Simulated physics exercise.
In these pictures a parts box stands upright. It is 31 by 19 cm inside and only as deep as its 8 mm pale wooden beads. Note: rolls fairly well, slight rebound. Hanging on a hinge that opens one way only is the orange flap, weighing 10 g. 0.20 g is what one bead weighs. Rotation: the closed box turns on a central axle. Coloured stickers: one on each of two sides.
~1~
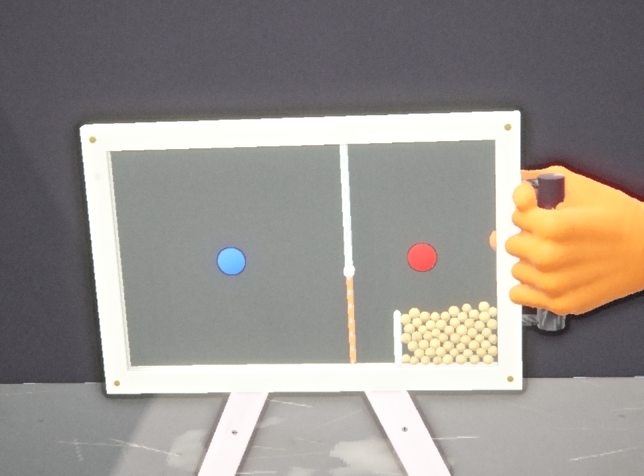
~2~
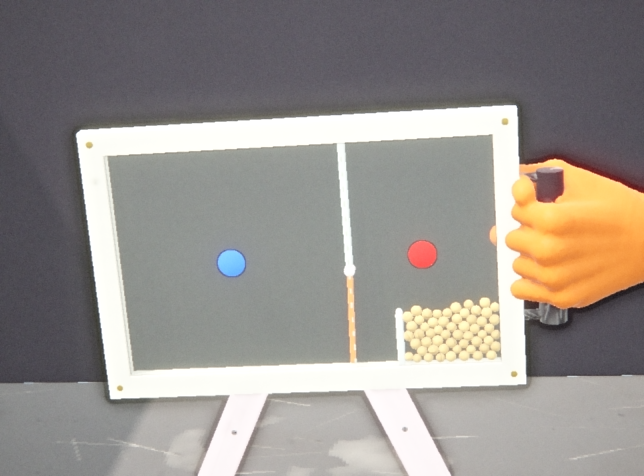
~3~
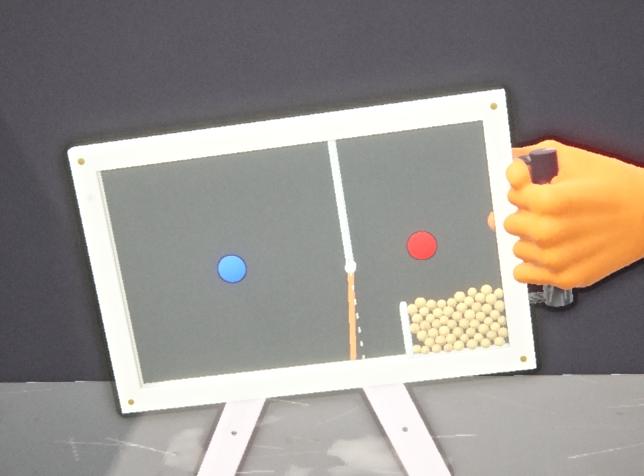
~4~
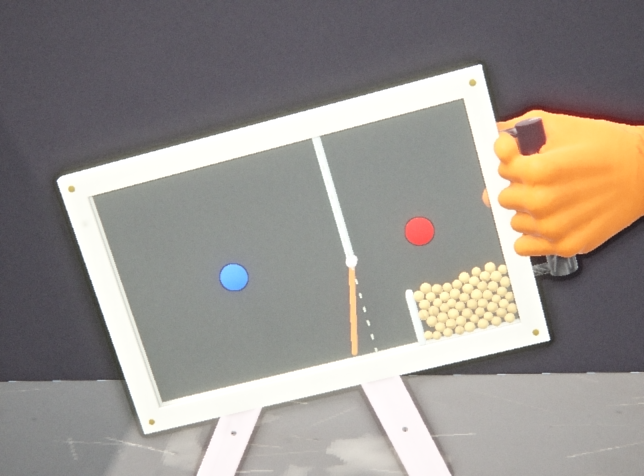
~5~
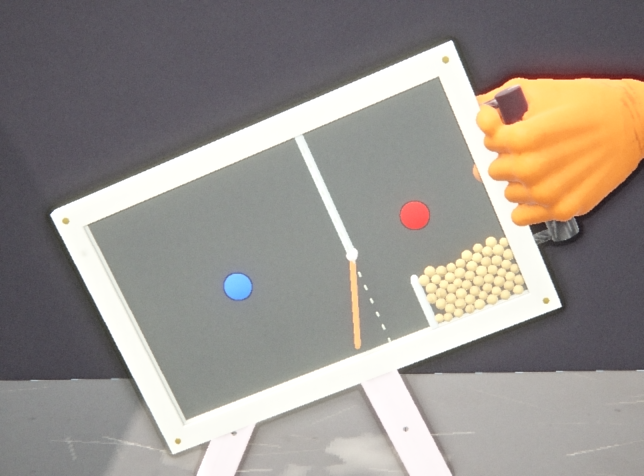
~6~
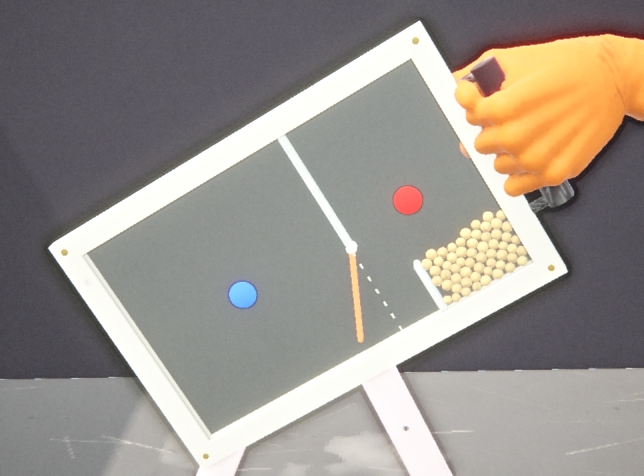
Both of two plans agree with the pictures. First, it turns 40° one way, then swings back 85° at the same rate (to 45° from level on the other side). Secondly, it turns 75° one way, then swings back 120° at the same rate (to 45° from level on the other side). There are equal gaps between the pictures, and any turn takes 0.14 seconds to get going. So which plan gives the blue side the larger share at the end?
I would say plan second.
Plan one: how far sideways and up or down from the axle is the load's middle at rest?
About 3 cm right and 13 cm below.
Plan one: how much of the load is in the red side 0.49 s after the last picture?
It works out at roughly 100 per cent.
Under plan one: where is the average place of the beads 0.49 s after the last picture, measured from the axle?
Some 11 cm right and 7 cm below.
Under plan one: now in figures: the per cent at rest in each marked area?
Red side: 100; blue side: 0.
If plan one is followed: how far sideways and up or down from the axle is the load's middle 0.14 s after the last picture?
Roughly 13 centimetres to the right and 2 centimetres above.
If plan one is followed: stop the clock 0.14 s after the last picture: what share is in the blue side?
About 0 %.
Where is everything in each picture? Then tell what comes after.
The first picture shows level; about 60 beads; load centre (451, 336); top bead (484, 307); orange flap (349, 271); red (422, 257), blue (231, 261).
The second picture shows turned 1° anticlockwise; load centre (453, 333); top bead (485, 303).
The third picture shows turned 6° anticlockwise; load centre (459, 322); top bead (487, 290); wall ends (350, 261), (403, 306).
The fourth picture shows turned 13° anticlockwise; load centre (467, 303); top bead (490, 268); orange flap (352, 261).
The fifth picture shows turned 21° anticlockwise; load centre (473, 281); top bead (504, 242).
The sixth picture shows turned 29° anticlockwise; load centre (476, 258); top bead (501, 215); orange flap (352, 248) tilted 3°; red (408, 200), blue (243, 295).
Plan one. 0.14 s later than the last picture, it stands 40° anticlockwise; the beads' middle is 13 cm right of and 2 cm above the centre; red 100 %; orange flap open 38°.
Then, 0.49 s later than the last picture, it stands 2° clockwise; the beads' middle is 11 cm right of and 7 cm below the centre; red 100 %; orange flap shut.
Then, 0.84 s later than the last picture, it stands 45° clockwise; the beads' middle is 3 cm right of and 13 cm below the centre; red 100 %; orange flap shut.
At rest 1.3 s after the last picture, it stands 45° clockwise; red 100 %, blue 0 %; orange flap shut.
Plan two would end with red 55 %, blue 45 %.
